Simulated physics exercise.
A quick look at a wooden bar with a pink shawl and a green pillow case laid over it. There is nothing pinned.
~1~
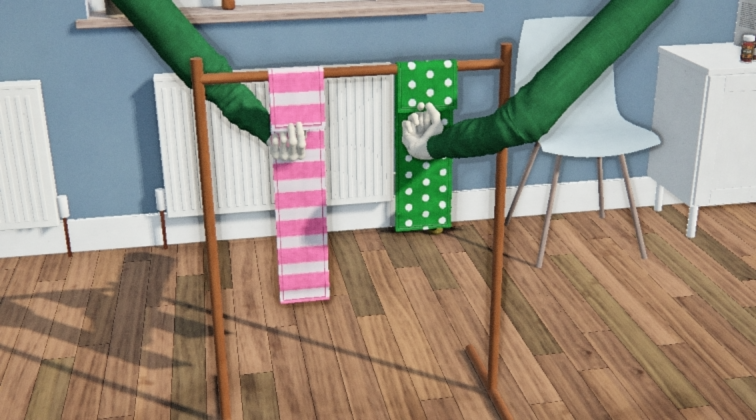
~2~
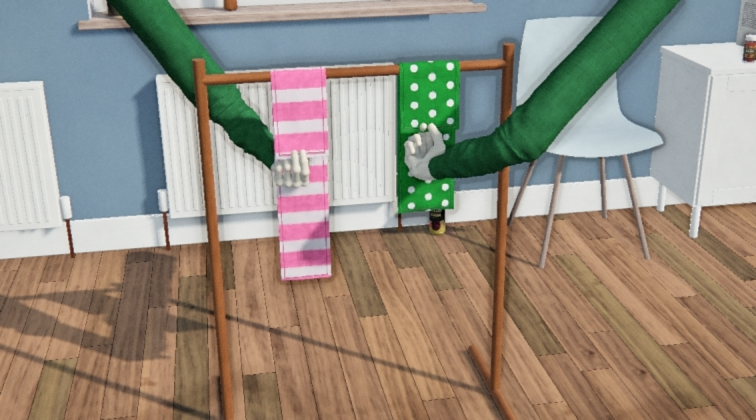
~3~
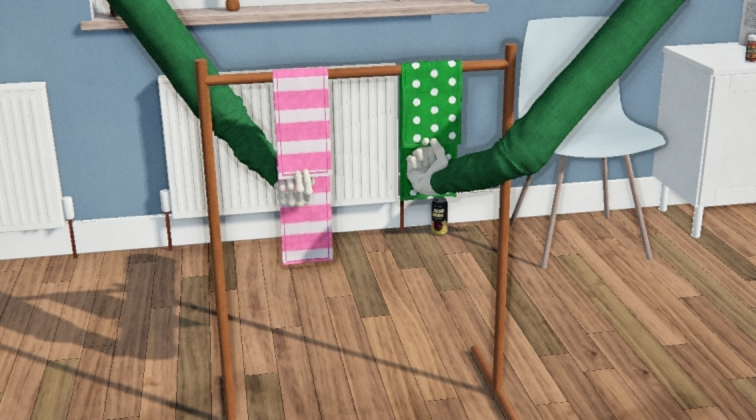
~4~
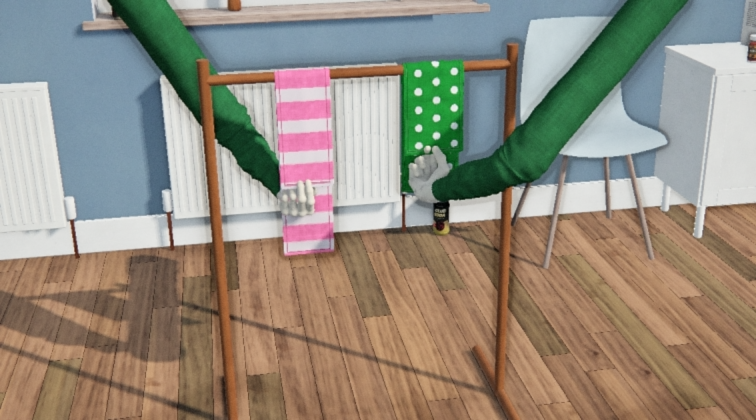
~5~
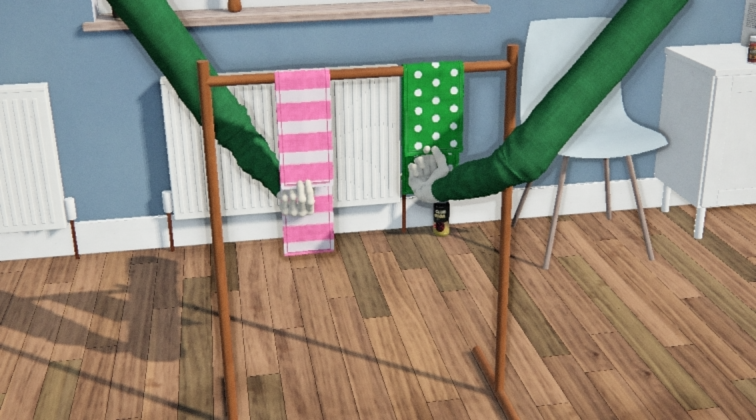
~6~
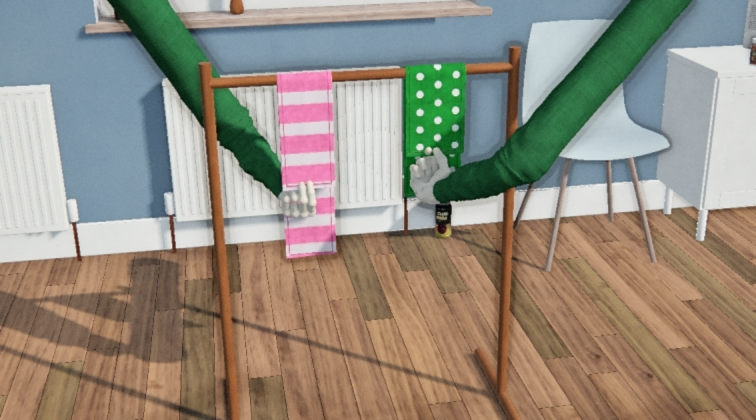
In the video, two green-sleeved arms with pale hands draw the front ends of a pink-and-white striped cloth and a green polka-dot cloth downward over a wooden bar, their back ends rising, and then the motion nearly ceases.
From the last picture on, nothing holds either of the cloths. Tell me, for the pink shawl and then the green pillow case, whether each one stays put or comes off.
The pink shawl most likely stays up. The green pillow case most likely stays up.
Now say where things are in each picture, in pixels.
In the first picture, shawl front hem (312, 124), back hem (317, 296); pillow case front hem (413, 107), back hem (410, 226).
In the second picture, shawl front hem (315, 152); pillow case front hem (416, 127).
In the third picture, shawl front hem (318, 172); pillow case front hem (418, 142).
In the fourth picture, shawl front hem (320, 182); pillow case front hem (420, 150).
In the fifth picture, shawl front hem (320, 182); pillow case front hem (419, 150).
In the sixth picture, shawl front hem (322, 183), back hem (324, 251), front over half the back; pillow case front hem (421, 151), back hem (418, 191), front over half the back.
Then, 0.78 s past the final frame, shawl unmoved; pillow case unmoved.
When it is over, shawl unmoved; pillow case unmoved. The pink shawl hangs there and the green pillow case keeps its place.
